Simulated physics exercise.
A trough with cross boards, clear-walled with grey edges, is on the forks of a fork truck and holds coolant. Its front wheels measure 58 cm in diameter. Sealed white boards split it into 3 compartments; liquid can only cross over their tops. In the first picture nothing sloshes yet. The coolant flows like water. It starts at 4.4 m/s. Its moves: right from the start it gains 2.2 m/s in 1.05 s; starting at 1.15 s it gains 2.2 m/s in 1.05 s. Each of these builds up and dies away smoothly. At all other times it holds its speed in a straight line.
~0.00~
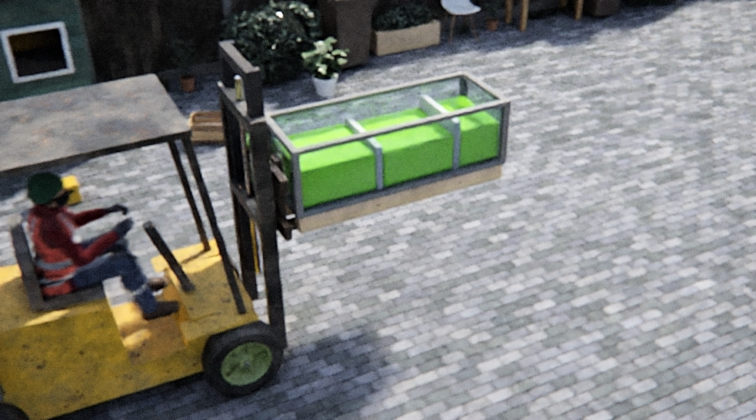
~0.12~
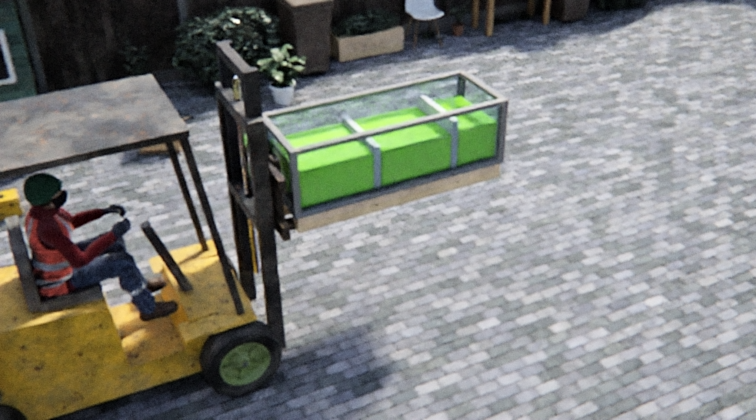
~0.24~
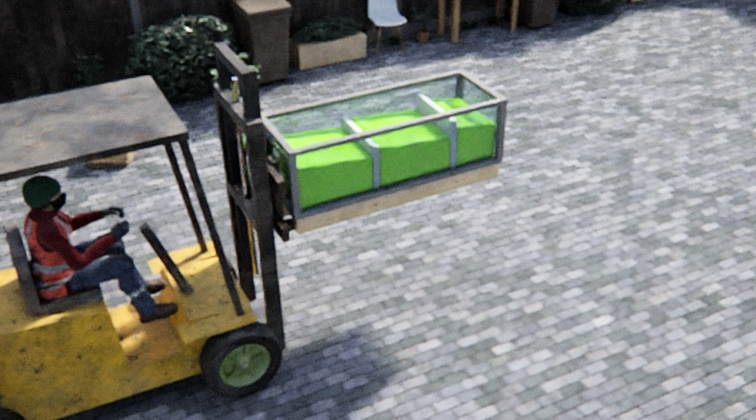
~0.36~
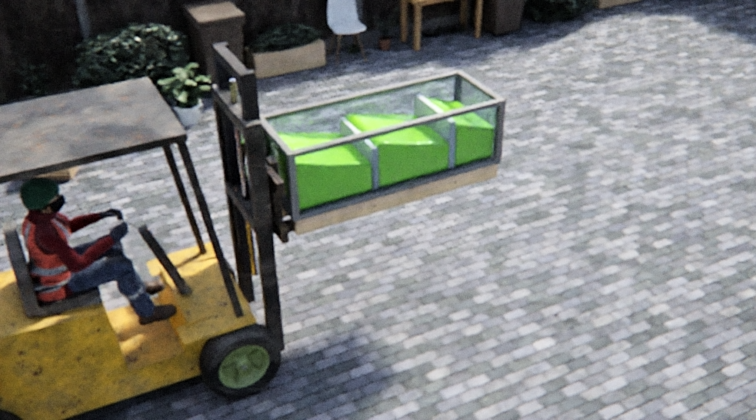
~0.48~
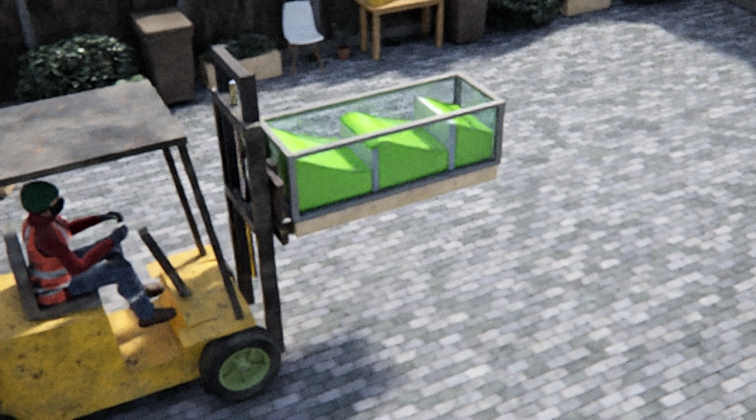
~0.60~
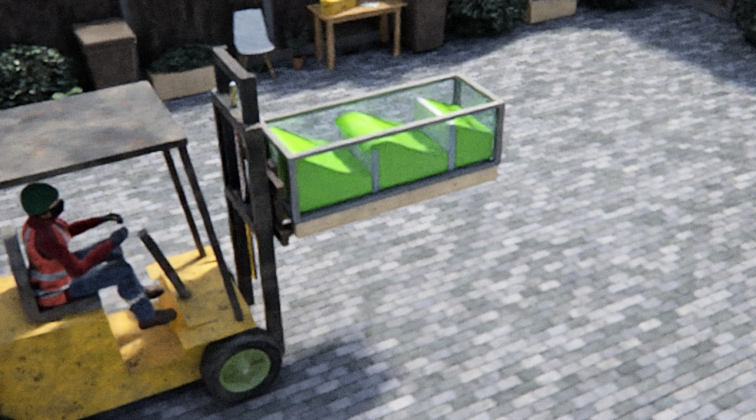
A yellow fork truck rolls rightward across a grey-paved yard, seen from above and to one side. Its driver, in a green helmet, red top and orange vest, sits behind raised forks carrying a clear, grey-edged trough of bright green liquid, split in three by cross boards. The camera keeps pace as plants and furniture slide left, and the liquid, nearly level at first, slopes up toward the left in each section.
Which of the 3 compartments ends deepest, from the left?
The first compartment ends highest.
By 1.20 s the compartments hold 34, 28, 31 cm, left to right.
By 1.90 s the compartments hold 36, 24, 31 cm, left to right.
By 2.70 s the compartments hold 36, 25, 31 cm, left to right; the loss stands at 1 per cent, over the back.
By 5.18 s the compartments hold 34, 27, 31 cm, left to right; the loss stands at 1 per cent, over the back.
